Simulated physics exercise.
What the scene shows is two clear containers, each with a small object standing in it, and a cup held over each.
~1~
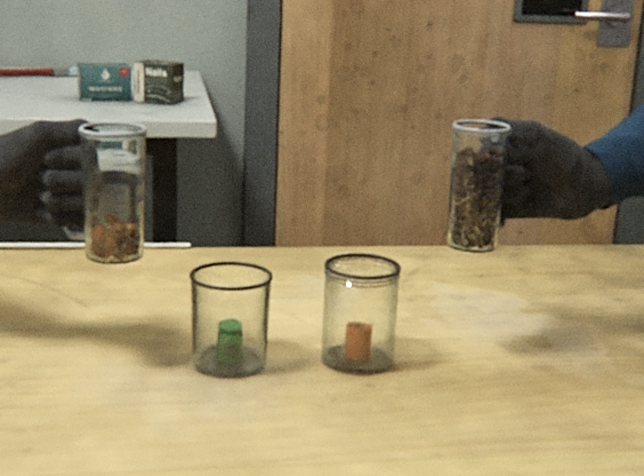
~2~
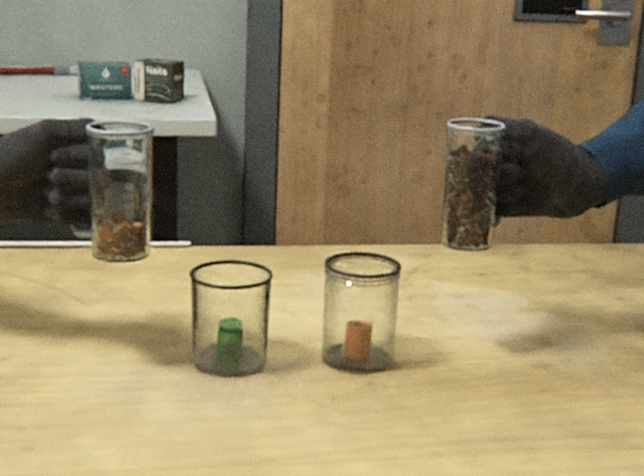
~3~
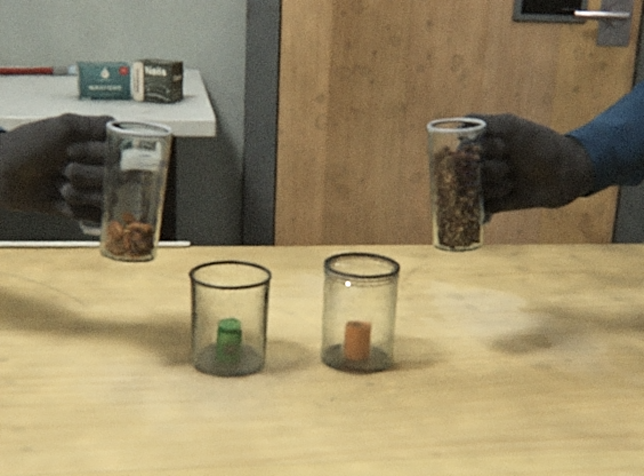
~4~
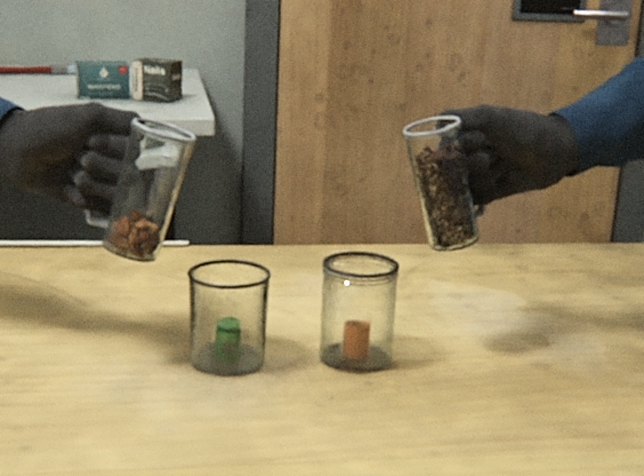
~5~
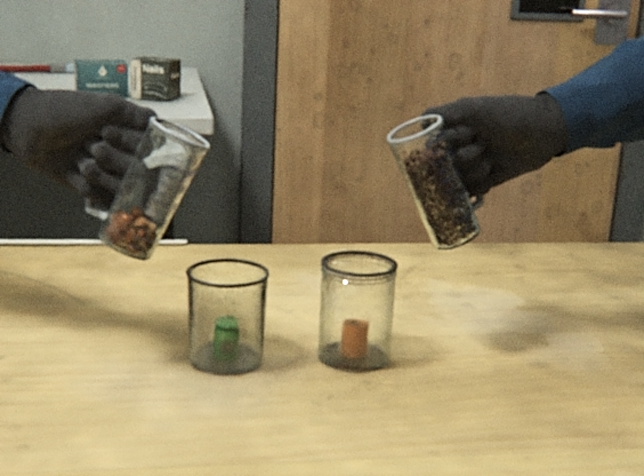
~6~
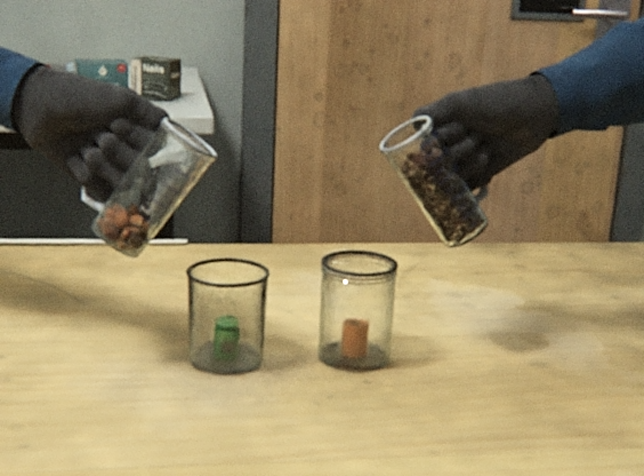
At the start, two gloved hands hold clear cups upright above two clear containers, one with a small green object inside, the other an orange one. The left cup holds a little reddish-brown material, the right much more dark bits. The hands then move slightly inward, steadily tilting the cups toward each other.
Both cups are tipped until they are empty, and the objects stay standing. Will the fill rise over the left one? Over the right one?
You'll find the left thing still showing and the right thing completely covered.
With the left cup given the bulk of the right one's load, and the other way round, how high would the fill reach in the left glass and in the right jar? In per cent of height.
Expect some 60 for the left and some 20 for the right.
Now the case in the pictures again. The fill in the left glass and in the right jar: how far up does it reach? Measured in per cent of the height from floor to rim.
Estimates: Left some 25; right some 55.
Then, 0.52 s later than the last frame, left glass empty, all of its cupful still in the cup; right jar empty, all of its cupful still in the cup.
Then, 1.08 s later than the last frame, left glass empty, all of its cupful still in the cup; right jar nearly empty, nearly all of its cupful still in the cup.
Then, 1.73 s later than the last frame, left glass nearly empty, none of its cupful still in the cup; right jar half full, none of its cupful still in the cup.
When it is over, left glass a quarter full (surface near (227, 333)), nothing beside it; right jar half full (surface near (357, 303)), nothing beside it; the left thing is still showing; the right thing is covered.
